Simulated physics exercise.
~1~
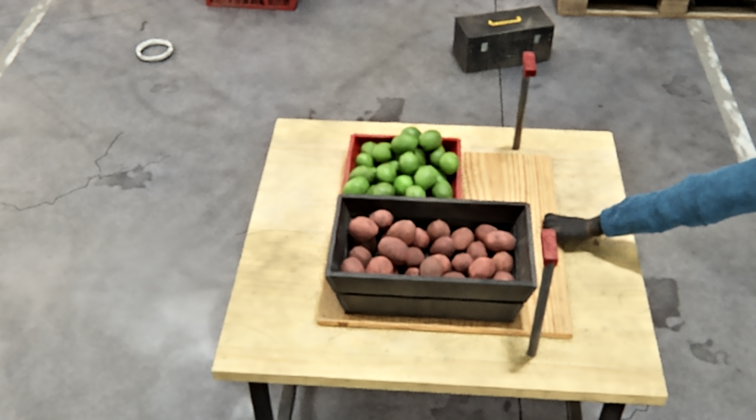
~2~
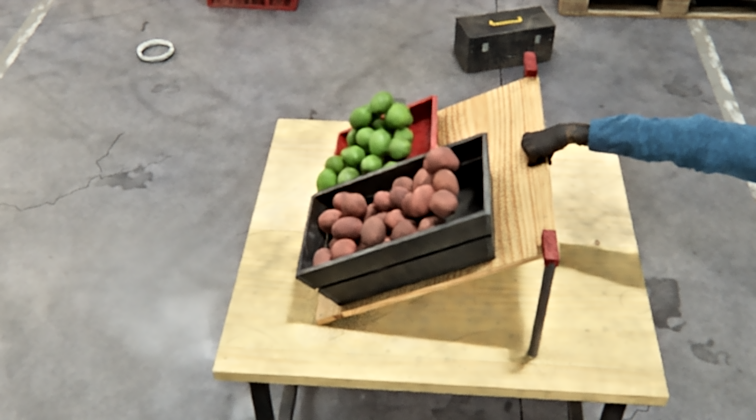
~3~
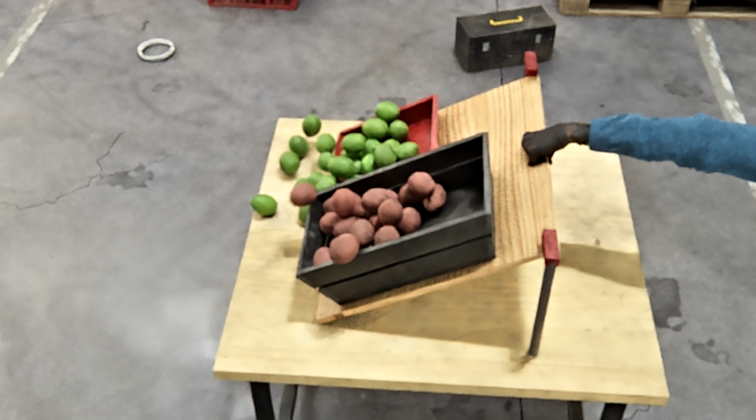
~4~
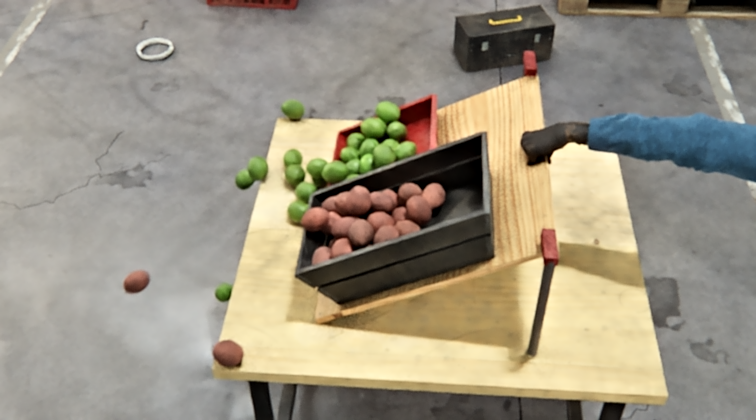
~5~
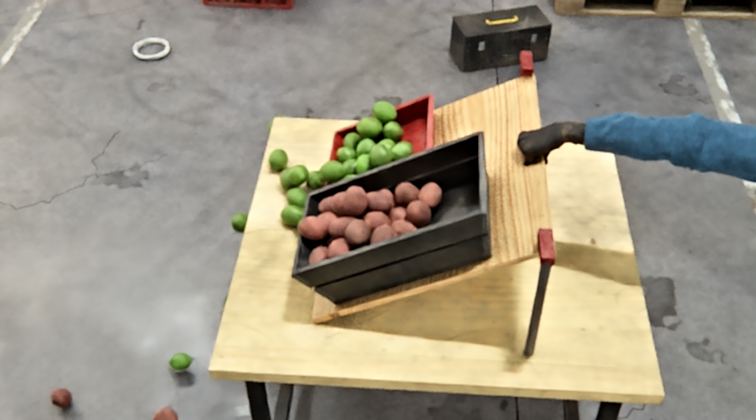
We see a gloved hand tilt a hinged board on a table, carrying a black box of red potatoes and a red box of limes. Several limes and a couple of potatoes spill left, some reaching the floor, while most potatoes stay in the tilted black box.
